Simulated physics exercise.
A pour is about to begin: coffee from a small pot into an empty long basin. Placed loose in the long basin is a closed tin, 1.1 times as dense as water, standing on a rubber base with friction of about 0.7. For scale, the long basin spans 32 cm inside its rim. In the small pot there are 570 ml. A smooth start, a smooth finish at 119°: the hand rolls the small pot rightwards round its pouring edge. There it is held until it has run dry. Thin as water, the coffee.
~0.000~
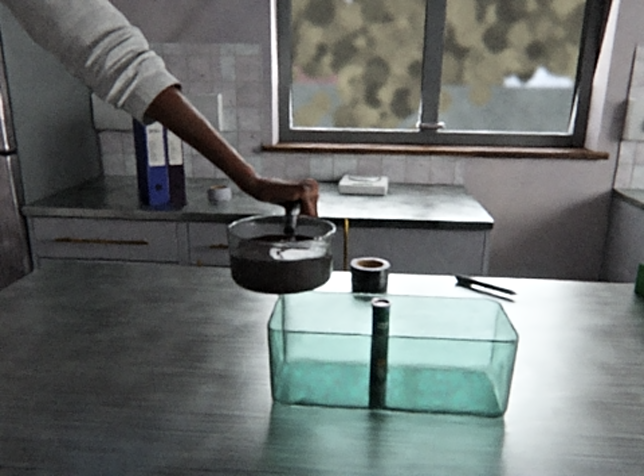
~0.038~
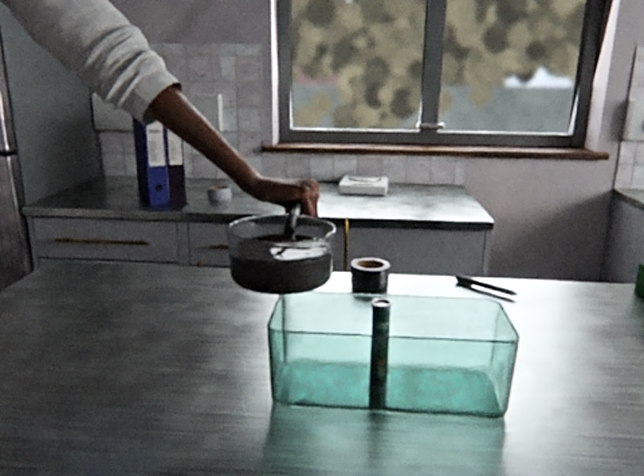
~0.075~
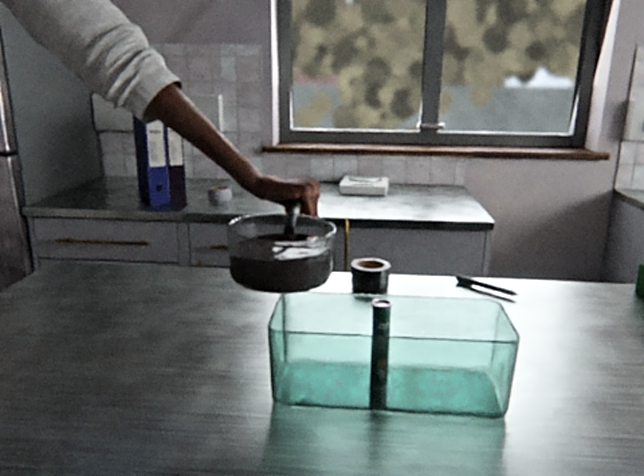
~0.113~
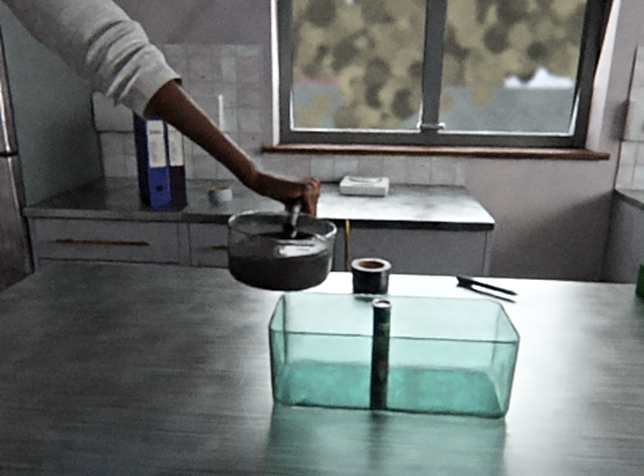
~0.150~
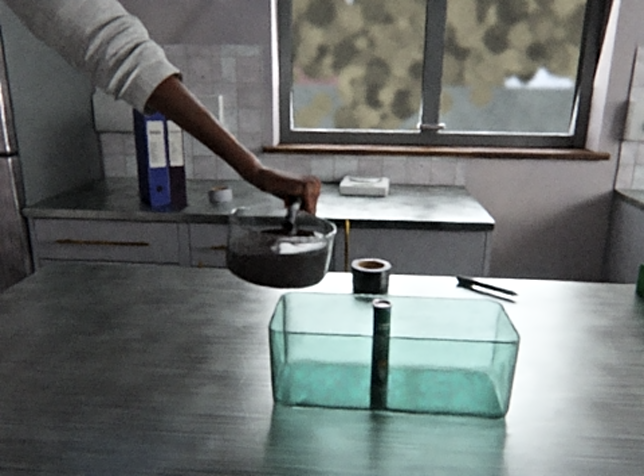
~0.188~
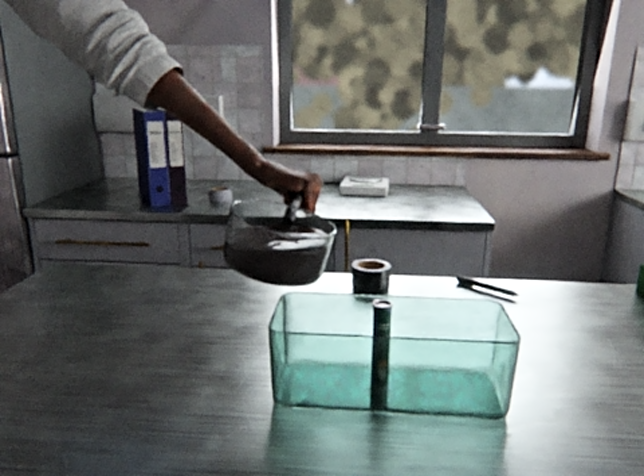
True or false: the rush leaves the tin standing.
True.
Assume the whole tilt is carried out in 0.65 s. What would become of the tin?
The tin stays balanced.
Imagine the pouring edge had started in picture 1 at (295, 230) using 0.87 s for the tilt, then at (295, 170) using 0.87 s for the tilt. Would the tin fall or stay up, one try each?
In the first try it comes down; in the second it comes down.
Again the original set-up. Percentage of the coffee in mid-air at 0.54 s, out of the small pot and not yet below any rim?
Close to 38 in a hundred.
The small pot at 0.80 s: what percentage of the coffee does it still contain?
4 %.
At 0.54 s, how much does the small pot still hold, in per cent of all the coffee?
I'd put it near 60 percent.
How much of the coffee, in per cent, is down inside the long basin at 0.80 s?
Some 80 per cent.
After 0.54 s the tilt is 82° and 59 per cent is still to pour; the tin stands where it began.
After 0.80 s the tilt is 117° and 4 per cent is still to pour; the tin stands where it began.
After 1.07 s the tilt is 119° and 0 per cent is still to pour; the tin stands where it began.
After 1.37 s the tilt is 119° and 0 per cent is still to pour; the tin stands where it began.
In the end the tin stands where it began.
